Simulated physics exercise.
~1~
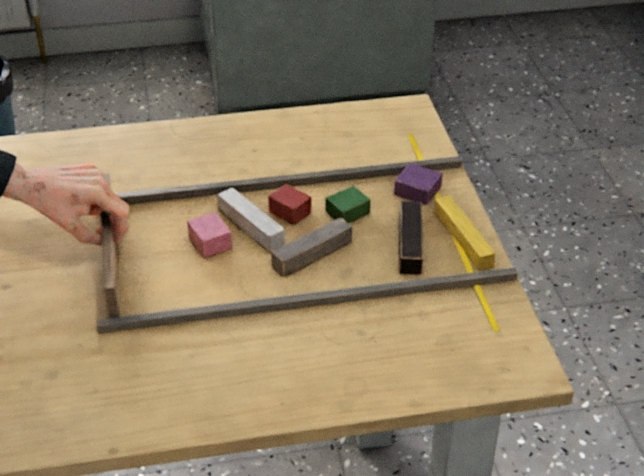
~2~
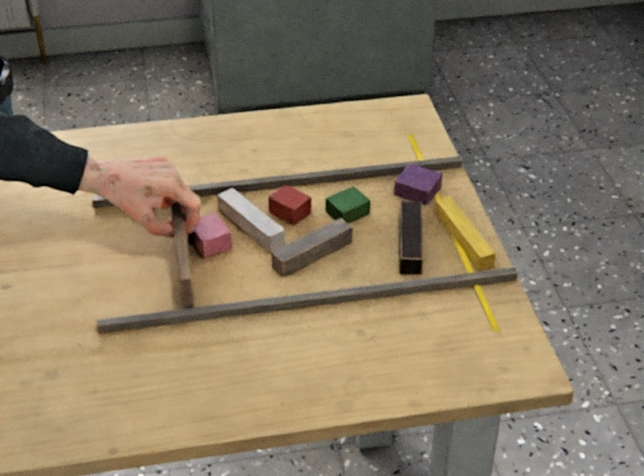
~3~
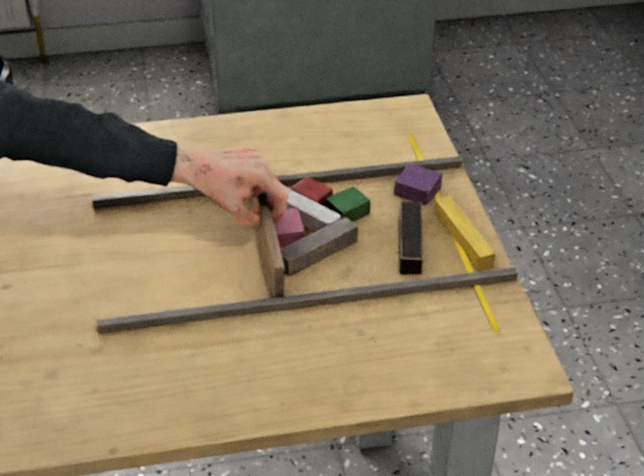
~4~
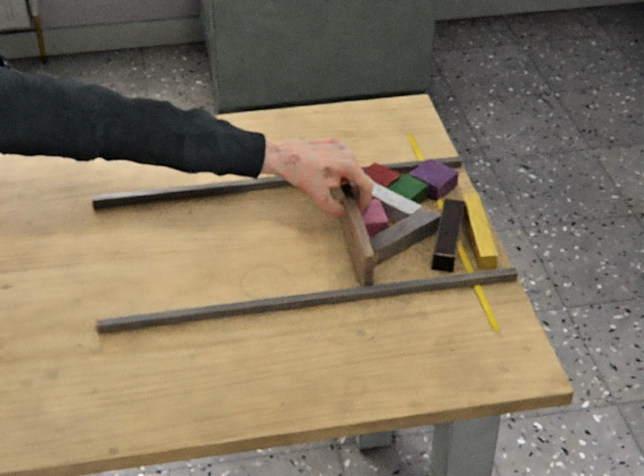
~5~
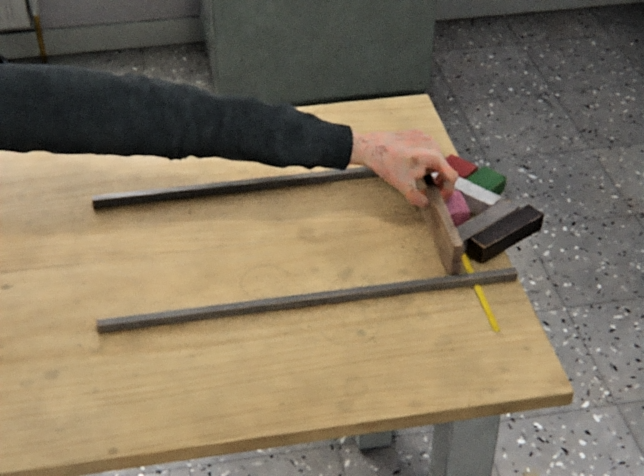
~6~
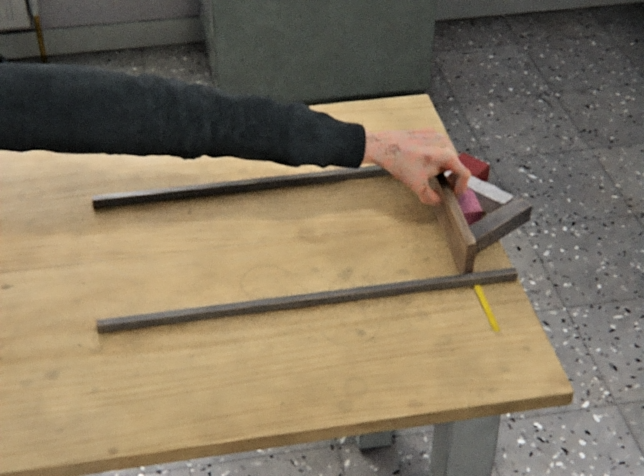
The clip opens on a wooden table where coloured blocks and bars lie at angles between two dark rails, with a hand holding an upright board at the left end. The hand slides the board right until it reaches the pink block, then pushes it into the white, red and grey pieces. The bunched pieces press on into the green and purple blocks and the black and yellow bars near the table's edge. The purple block and yellow bar go out of sight, followed by the green block and black bar. Finally, the board stands near the yellow tape, with the pink, red, white and grey pieces still at the edge.
